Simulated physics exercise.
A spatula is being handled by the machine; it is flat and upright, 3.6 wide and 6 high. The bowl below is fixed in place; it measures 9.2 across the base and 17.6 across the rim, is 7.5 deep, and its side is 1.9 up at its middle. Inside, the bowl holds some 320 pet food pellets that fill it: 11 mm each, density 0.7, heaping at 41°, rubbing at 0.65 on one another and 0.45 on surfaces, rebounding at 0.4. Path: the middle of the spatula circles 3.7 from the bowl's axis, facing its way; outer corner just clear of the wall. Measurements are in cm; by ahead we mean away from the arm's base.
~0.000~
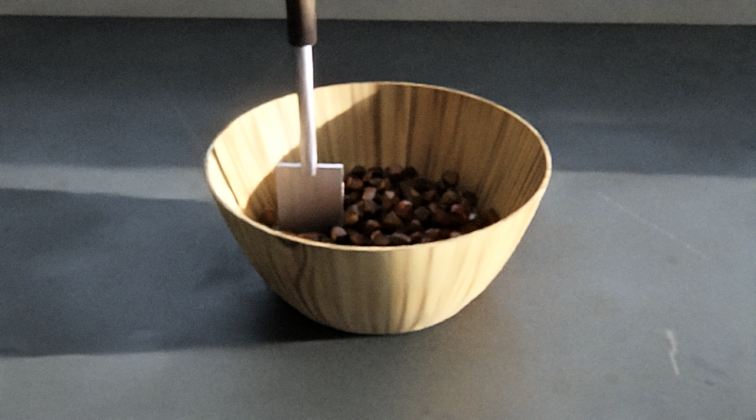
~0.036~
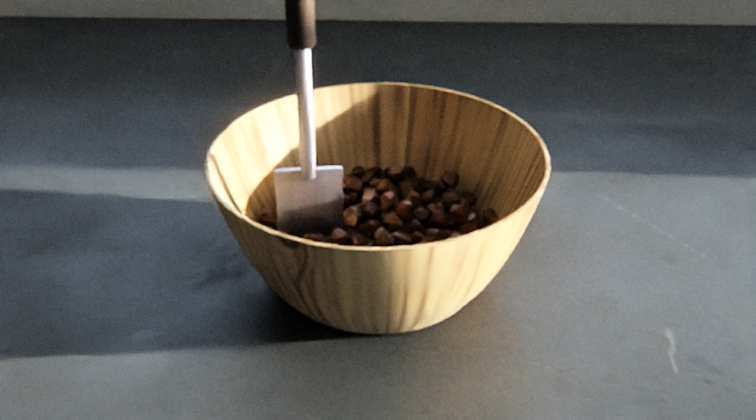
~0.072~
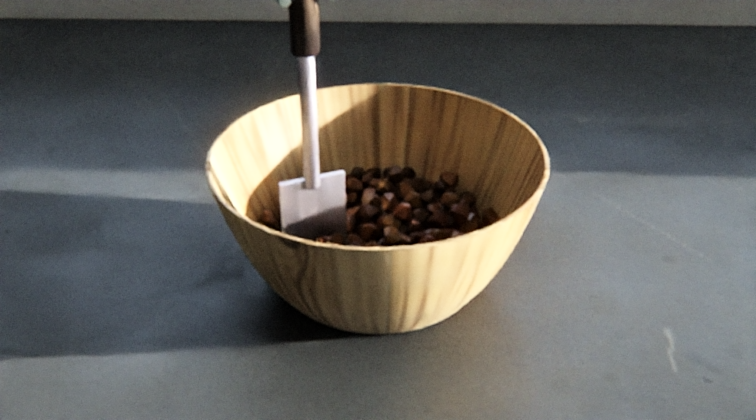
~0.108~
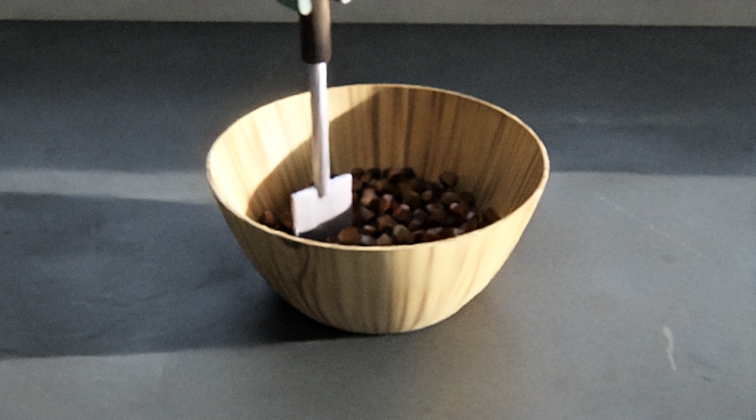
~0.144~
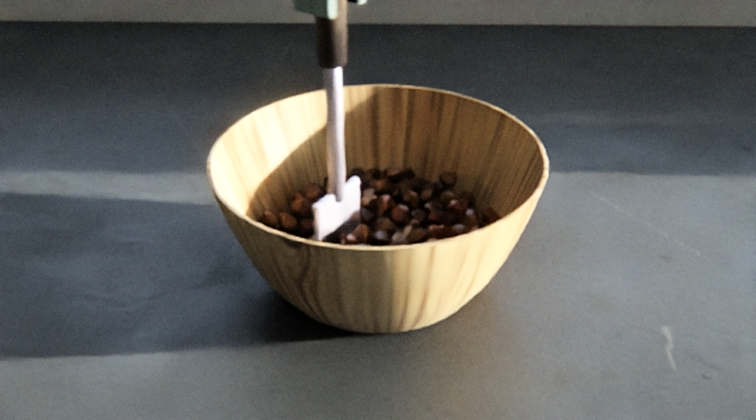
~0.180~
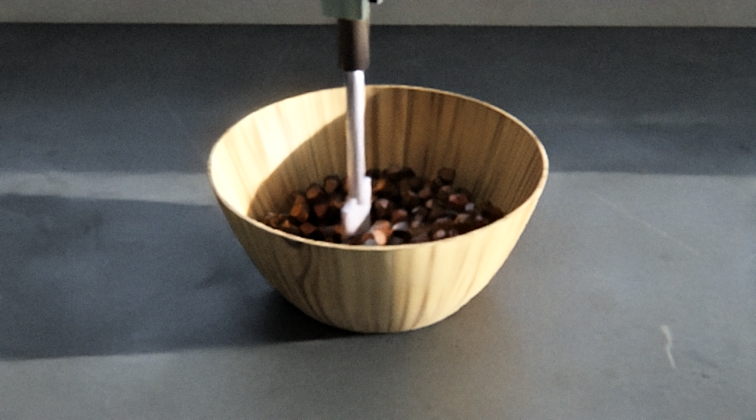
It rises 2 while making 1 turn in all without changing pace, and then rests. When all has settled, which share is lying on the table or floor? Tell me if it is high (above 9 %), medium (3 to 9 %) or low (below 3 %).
It is low, below 3 %.
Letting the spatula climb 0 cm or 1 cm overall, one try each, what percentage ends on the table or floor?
Roughly 0 percent, then roughly 0 percent.
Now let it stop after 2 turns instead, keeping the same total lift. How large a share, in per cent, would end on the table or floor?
Roughly 0 per cent would end up there.
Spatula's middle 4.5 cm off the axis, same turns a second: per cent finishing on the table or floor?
Around 0 in a hundred.
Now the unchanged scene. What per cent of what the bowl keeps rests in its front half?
60 %.
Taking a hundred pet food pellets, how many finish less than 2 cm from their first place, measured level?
That comes to some 10 per cent.
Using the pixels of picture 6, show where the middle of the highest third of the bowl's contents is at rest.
In the final view it lies around (308, 234).
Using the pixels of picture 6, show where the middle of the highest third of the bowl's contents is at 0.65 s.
The centre is roughly (303, 168).
By 0.42 s, 185° round, highest piece 8 above the table; 316 in the bowl.
By 0.65 s, 295° round, highest piece 8 above the table; 316 in the bowl.
By 0.97 s, 0° round, highest piece 6 above the table; 316 in the bowl.
By 1.67 s, 0° round, highest piece 6 above the table; 316 in the bowl.
Final count, 316 in the bowl. That is 0 % on the table or floor.
